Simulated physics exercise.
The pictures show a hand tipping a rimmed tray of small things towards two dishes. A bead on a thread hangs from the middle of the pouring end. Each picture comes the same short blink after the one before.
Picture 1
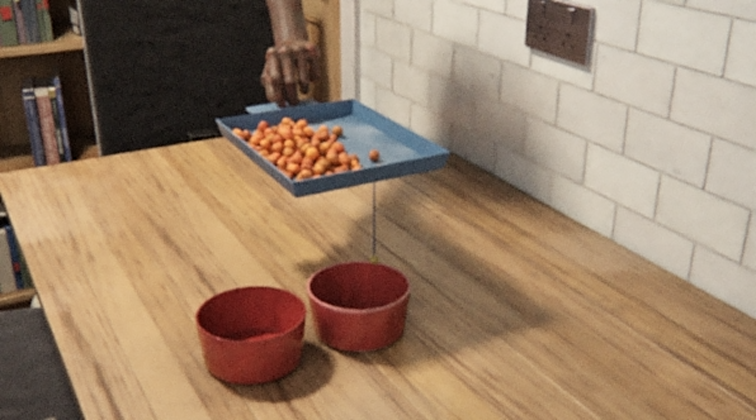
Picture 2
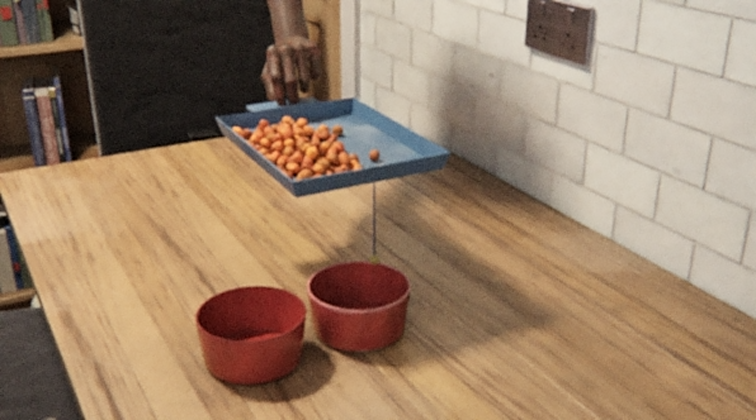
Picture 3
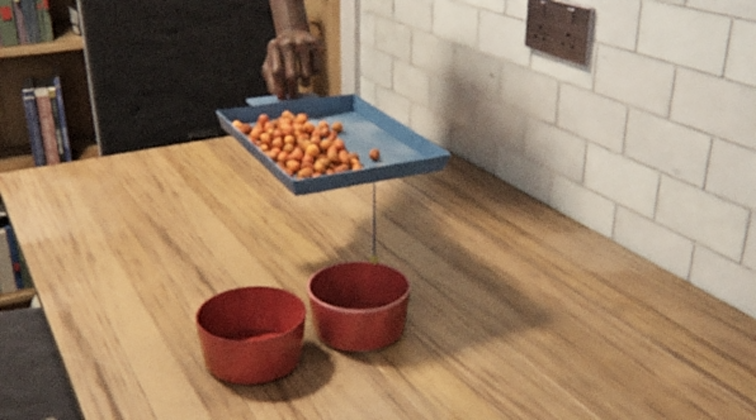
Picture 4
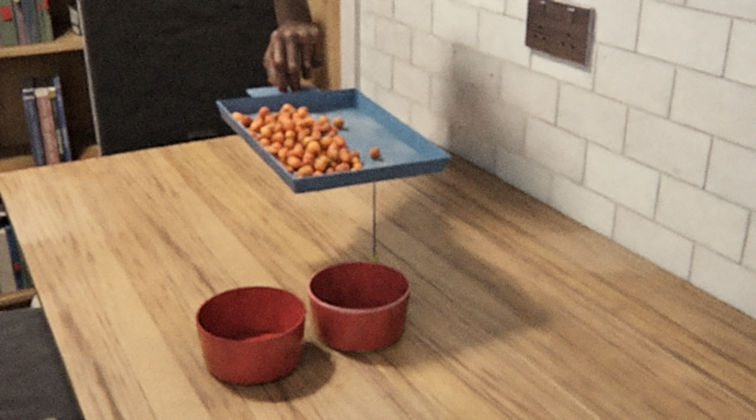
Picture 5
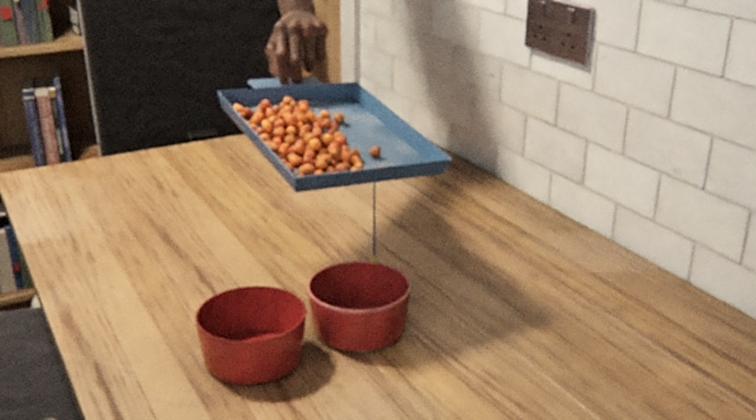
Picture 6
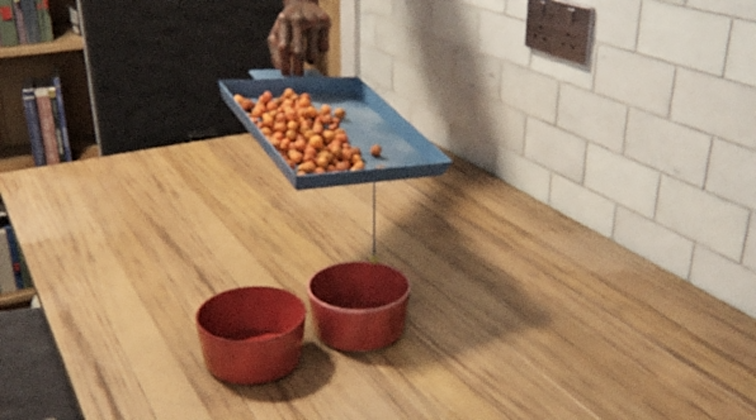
On a wooden table beside a white tiled wall, two red dishes stand below a blue rimmed tray of small orange-brown pieces, as a hand slowly raises the tray's far end slightly and the pieces stay bunched toward the left.
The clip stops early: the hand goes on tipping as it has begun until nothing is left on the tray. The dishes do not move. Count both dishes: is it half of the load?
Caught overall: Less than half.
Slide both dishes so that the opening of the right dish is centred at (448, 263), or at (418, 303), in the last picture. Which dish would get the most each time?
At the first place the right dish, at the second the right-hand dish.
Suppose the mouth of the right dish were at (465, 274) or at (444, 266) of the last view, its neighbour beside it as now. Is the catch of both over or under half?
The first try: Above a half. The second: Most of it.
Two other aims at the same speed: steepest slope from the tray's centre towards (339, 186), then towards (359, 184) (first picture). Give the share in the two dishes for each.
Roughly 70 per cent, and 50 per cent.
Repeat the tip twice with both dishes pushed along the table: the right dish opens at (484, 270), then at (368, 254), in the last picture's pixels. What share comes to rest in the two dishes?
The first gives 70 %, the second 0 %.
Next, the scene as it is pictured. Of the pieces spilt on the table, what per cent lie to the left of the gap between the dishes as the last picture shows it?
Roughly 0 in a hundred.
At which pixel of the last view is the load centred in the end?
Roughly at (467, 314).
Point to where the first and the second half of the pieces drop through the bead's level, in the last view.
The first part at (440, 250); the rest at (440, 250).
Soon after the last picture, tray tipped steeply; nearly all on the tray; a stray few outside both; a stray few in the air.
A little later, tray tipped right over; about half on the tray; a stray few in the right dish; about a quarter outside both; about a quarter in the air.
Later still, tray tipped past a quarter turn; a stray few in the right dish; nearly all outside both.
At rest, tray tipped past a quarter turn; none in the left dish; a stray few in the right dish; nearly all outside both.
